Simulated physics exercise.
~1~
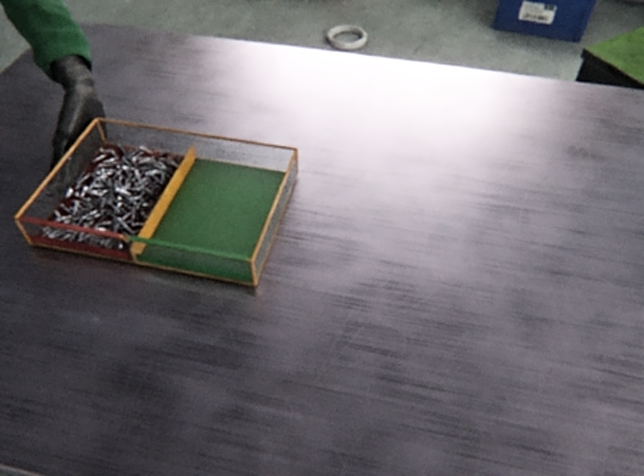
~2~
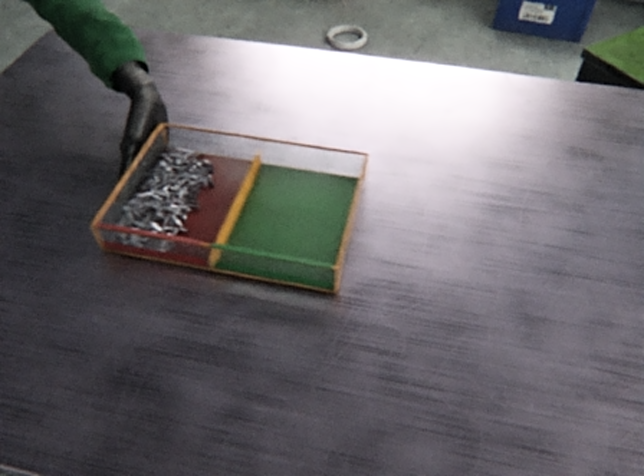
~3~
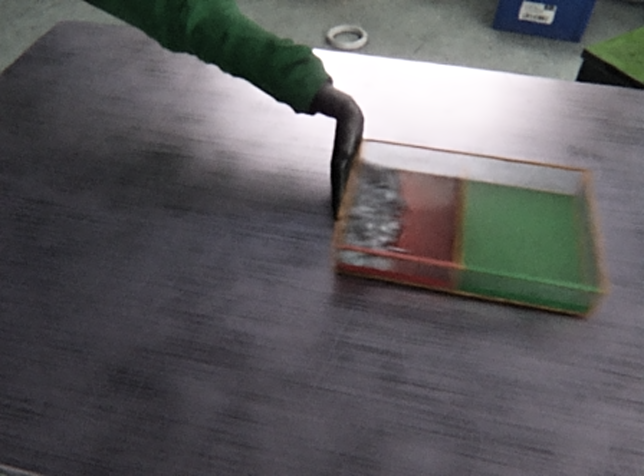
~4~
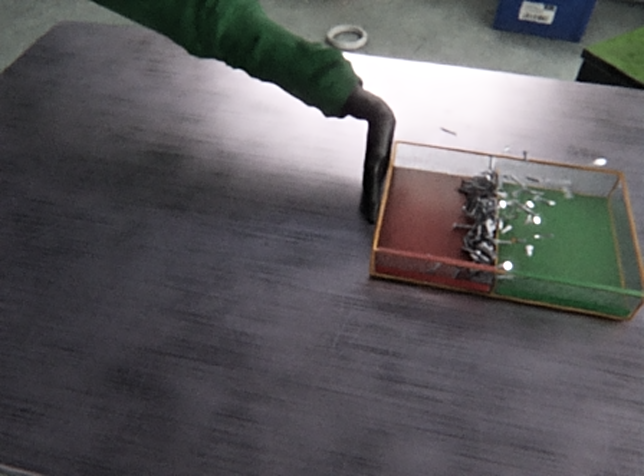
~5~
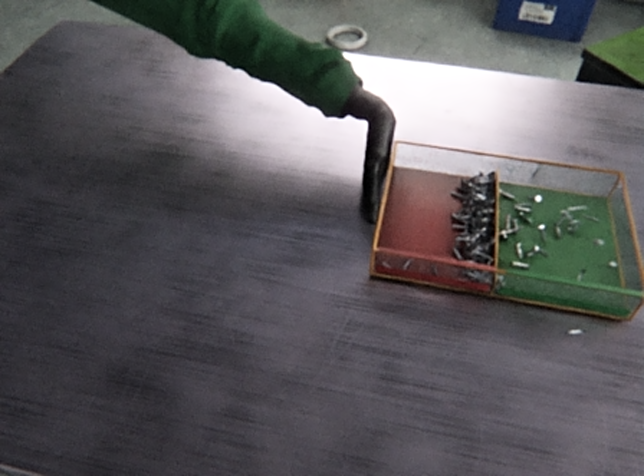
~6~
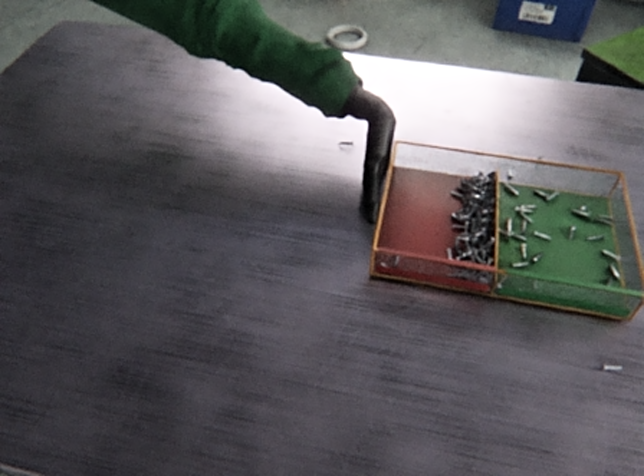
A gloved hand slides a divided tray right, then stops, spilling screws over the divider.
